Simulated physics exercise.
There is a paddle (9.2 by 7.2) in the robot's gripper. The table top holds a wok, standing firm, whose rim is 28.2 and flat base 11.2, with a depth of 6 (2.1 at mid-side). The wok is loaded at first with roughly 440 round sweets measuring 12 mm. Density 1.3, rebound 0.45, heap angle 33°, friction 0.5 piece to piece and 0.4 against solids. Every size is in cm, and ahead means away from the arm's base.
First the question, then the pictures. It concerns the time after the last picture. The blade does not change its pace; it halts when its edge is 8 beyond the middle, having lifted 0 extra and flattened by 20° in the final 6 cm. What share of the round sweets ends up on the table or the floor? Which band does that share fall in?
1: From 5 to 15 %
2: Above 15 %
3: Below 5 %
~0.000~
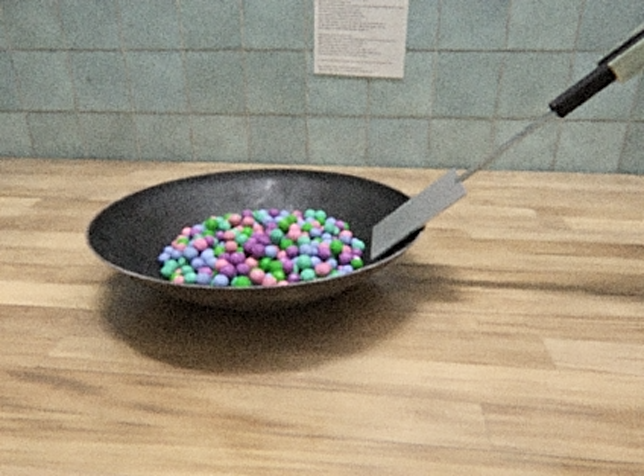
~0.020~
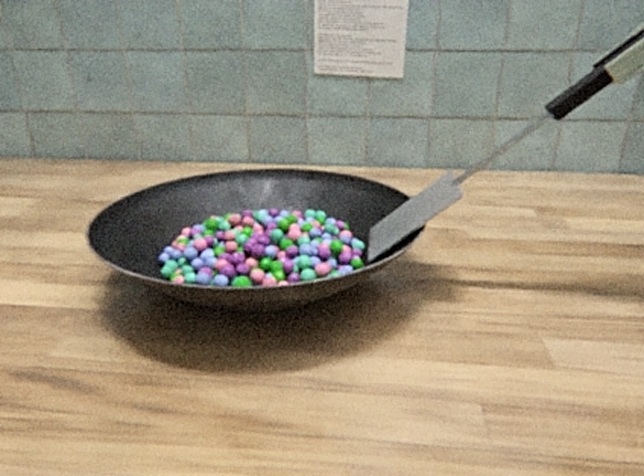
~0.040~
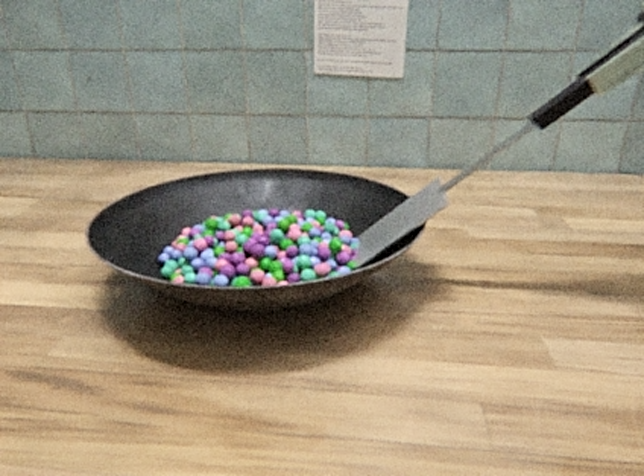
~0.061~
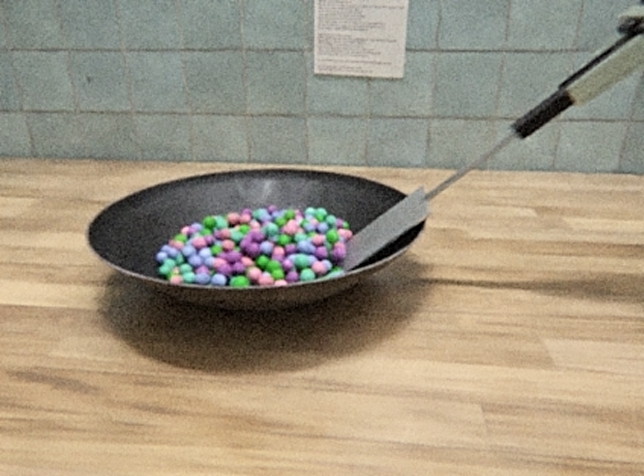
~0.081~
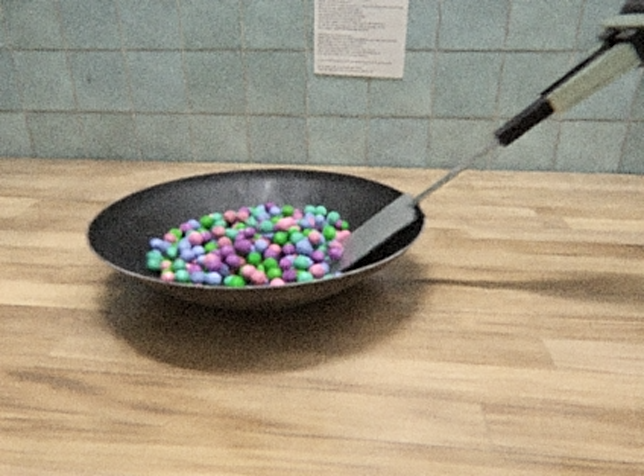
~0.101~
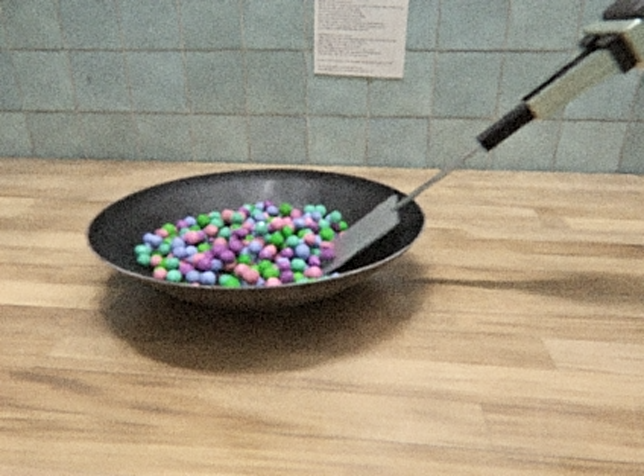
Below 5 %.
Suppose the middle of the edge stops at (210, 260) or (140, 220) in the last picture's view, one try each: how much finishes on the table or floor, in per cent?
Roughly 0 and 25 per cent.
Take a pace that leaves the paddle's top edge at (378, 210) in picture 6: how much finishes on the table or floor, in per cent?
That share would be about 10 percent.
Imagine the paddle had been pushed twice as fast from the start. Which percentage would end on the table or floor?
In that case, around 15 per cent would end on the table or floor.
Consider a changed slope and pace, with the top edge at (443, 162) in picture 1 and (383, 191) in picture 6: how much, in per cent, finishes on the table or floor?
Roughly 5 percent ends up there.
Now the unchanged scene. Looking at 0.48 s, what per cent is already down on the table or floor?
My estimate is roughly 0 %.
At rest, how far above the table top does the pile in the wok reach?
Close to 7.5 centimetres high.
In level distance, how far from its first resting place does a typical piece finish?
It works out to roughly 5 cm.
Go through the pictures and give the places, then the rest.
In the first picture, paddle top edge at (460, 180), sloping 41°; upper third of the load around (262, 242), from x 165 to 360, top at y 215; 445 in the wok.
In the second picture, paddle top edge at (457, 182), sloping 41°; upper third of the load around (262, 242), from x 165 to 360, top at y 215.
In the third picture, paddle top edge at (443, 190), sloping 41°; upper third of the load around (262, 242), from x 165 to 355, top at y 215.
In the fourth picture, paddle top edge at (427, 198), sloping 41°; upper third of the load around (263, 239), from x 165 to 345, top at y 210.
In the fifth picture, paddle top edge at (411, 205), sloping 41°; upper third of the load around (252, 238), from x 155 to 345, top at y 210.
In the sixth picture, paddle top edge at (396, 209), sloping 41°; upper third of the load around (243, 240), from x 145 to 345, top at y 205; 445 in the wok.
By 0.17 s, sloping 41°, highest piece 6 above the table; 445 in the wok.
By 0.25 s, sloping 33°, highest piece 6 above the table; 445 in the wok.
By 0.48 s, sloping 21°, highest piece 7 above the table; 439 in the wok, 4 on the table or floor, 2 on the blade or in flight.
By 1.53 s, sloping 21°, highest piece 7 above the table; 439 in the wok, 6 on the table or floor.
Final count, 439 in the wok, 6 on the table or floor. That is 1 % on the table or floor.
